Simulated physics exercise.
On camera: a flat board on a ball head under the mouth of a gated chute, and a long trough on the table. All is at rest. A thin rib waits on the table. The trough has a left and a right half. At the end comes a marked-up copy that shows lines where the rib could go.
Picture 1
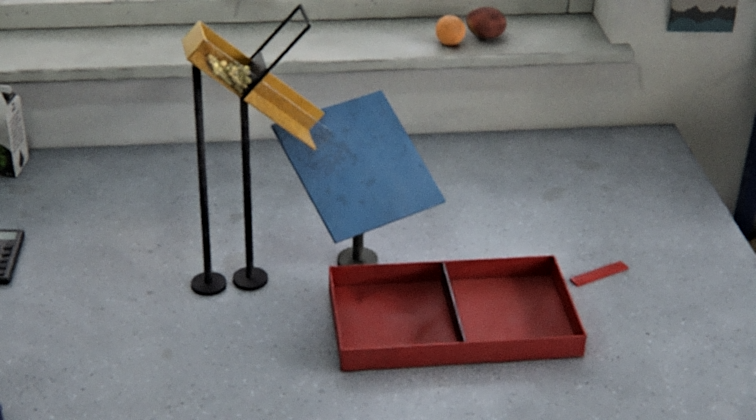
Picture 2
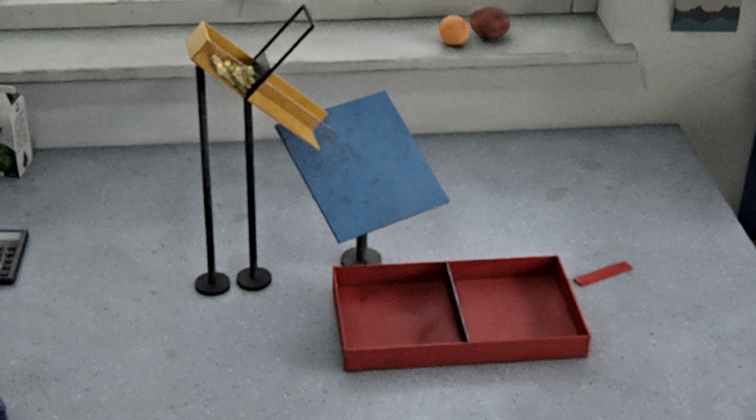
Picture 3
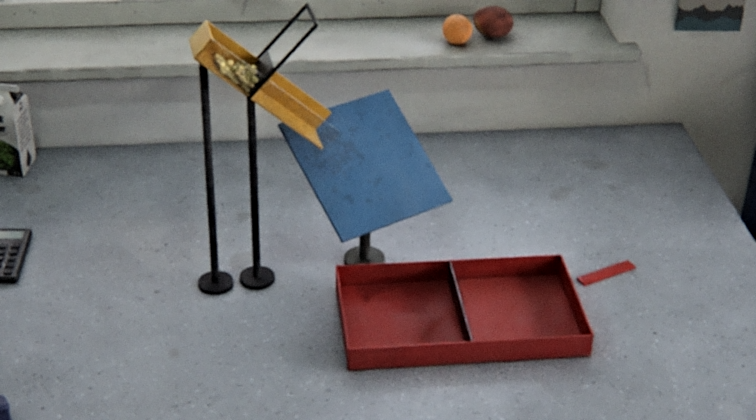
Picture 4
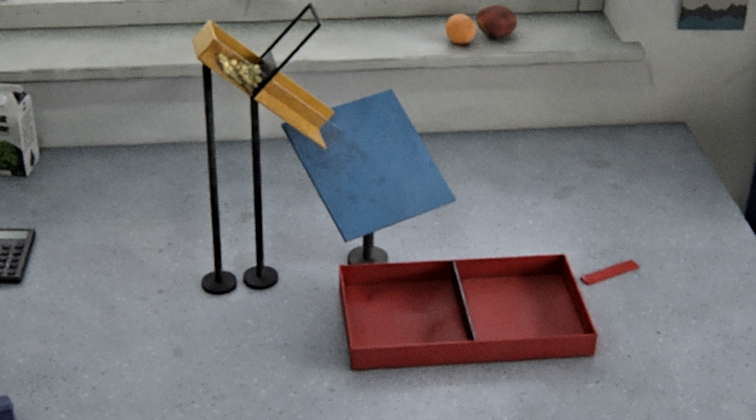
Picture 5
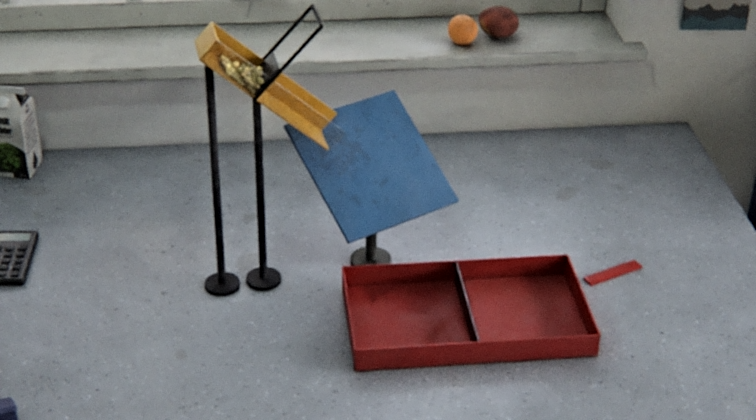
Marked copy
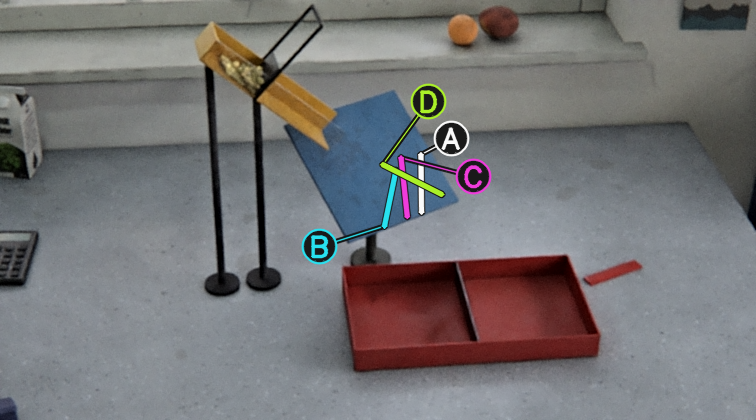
On a grey table by a windowsill, soya beans sat behind the gate of a yellow chute above a tilted blue board and a divided red tray; nothing moved except the view, drifting slightly.
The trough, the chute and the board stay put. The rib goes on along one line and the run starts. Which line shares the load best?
Line D does it best.
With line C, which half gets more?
More lands on the left.
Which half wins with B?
More lands on the left.
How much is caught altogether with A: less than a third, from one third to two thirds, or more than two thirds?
Line A gives more than two thirds.
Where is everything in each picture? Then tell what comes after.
Load behind the gate (233, 72), soya beans; lip of the chute (312, 140), sloping fairly steeply, in the first picture.
Middle of the board (363, 163), tilted fairly steeply; middle of its low edge (396, 221); of its high edge (331, 107), in the second picture.
Front corners of the trough (349, 349) and (593, 335); front end of its middle wall (472, 342); gate still shut (267, 63), in the third picture.
Middle of the load (243, 71); lip (322, 139), in the fourth picture.
Middle of the load (245, 72); lip (325, 140), in the fifth picture.
On the marked copy, line A from (420, 154) to (421, 212); line B from (396, 170) to (384, 226); line C from (401, 157) to (407, 216); line D from (382, 164) to (441, 194).
Choosing A, of what is caught, the larger part in the left half, about a tenth in the right.
Choosing B, of what is caught, almost all in the left half, about a tenth in the right.
Choosing C, of what is caught, almost all in the left half, just a few in the right.
Choosing D, of what is caught, roughly a third in the left half, roughly two thirds in the right.
